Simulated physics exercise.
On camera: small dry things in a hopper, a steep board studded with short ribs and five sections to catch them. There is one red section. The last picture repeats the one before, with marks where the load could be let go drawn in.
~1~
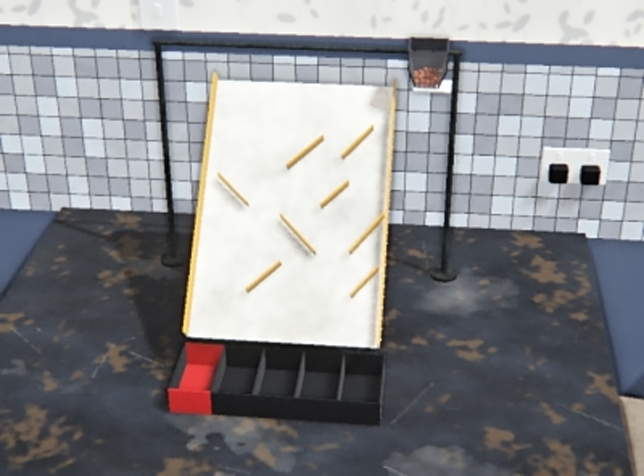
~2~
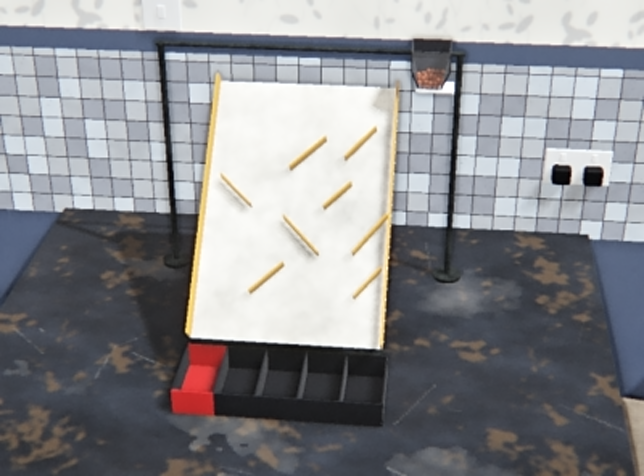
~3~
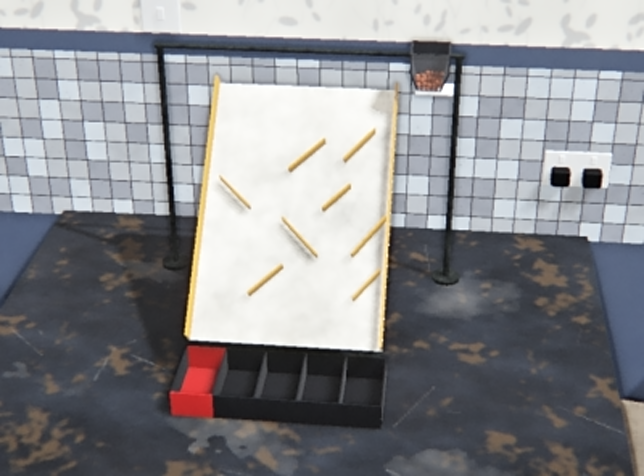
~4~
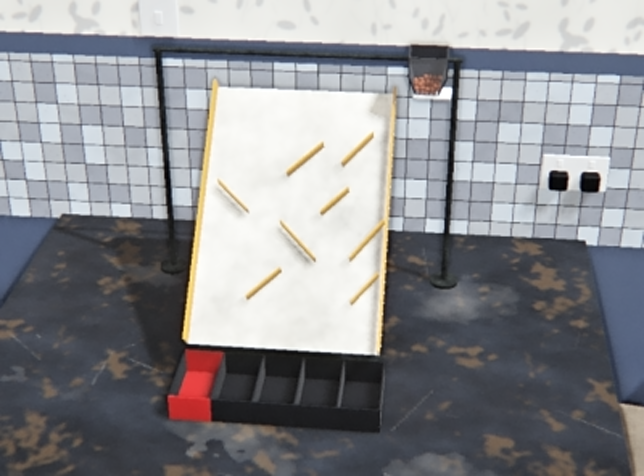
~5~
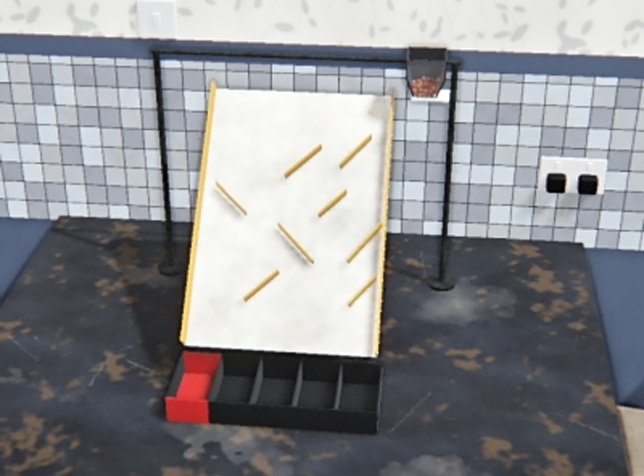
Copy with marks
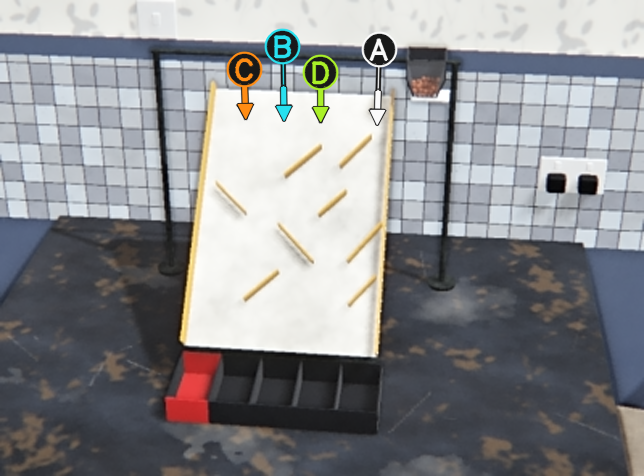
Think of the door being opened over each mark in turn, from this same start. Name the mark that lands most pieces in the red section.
The answer is mark B.
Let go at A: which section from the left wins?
The fourth from the left.
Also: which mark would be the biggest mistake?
A it is.
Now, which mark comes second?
It is C.
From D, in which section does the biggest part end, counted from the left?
The first.
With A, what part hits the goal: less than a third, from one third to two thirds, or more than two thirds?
Mark A gives less than a third.
On the marked copy, mark A meets the board at (377, 119); mark B meets the board at (284, 115); mark C meets the board at (245, 113); mark D meets the board at (320, 116).
With A, none at all in the red section, all but a few in other sections, a small share outside the box.
With B, the bulk in the red section, a small share in other sections, a small share outside the box.
With C, close to two thirds in the red section, close to a quarter in other sections.
With D, close to half in the red section, close to half in other sections.
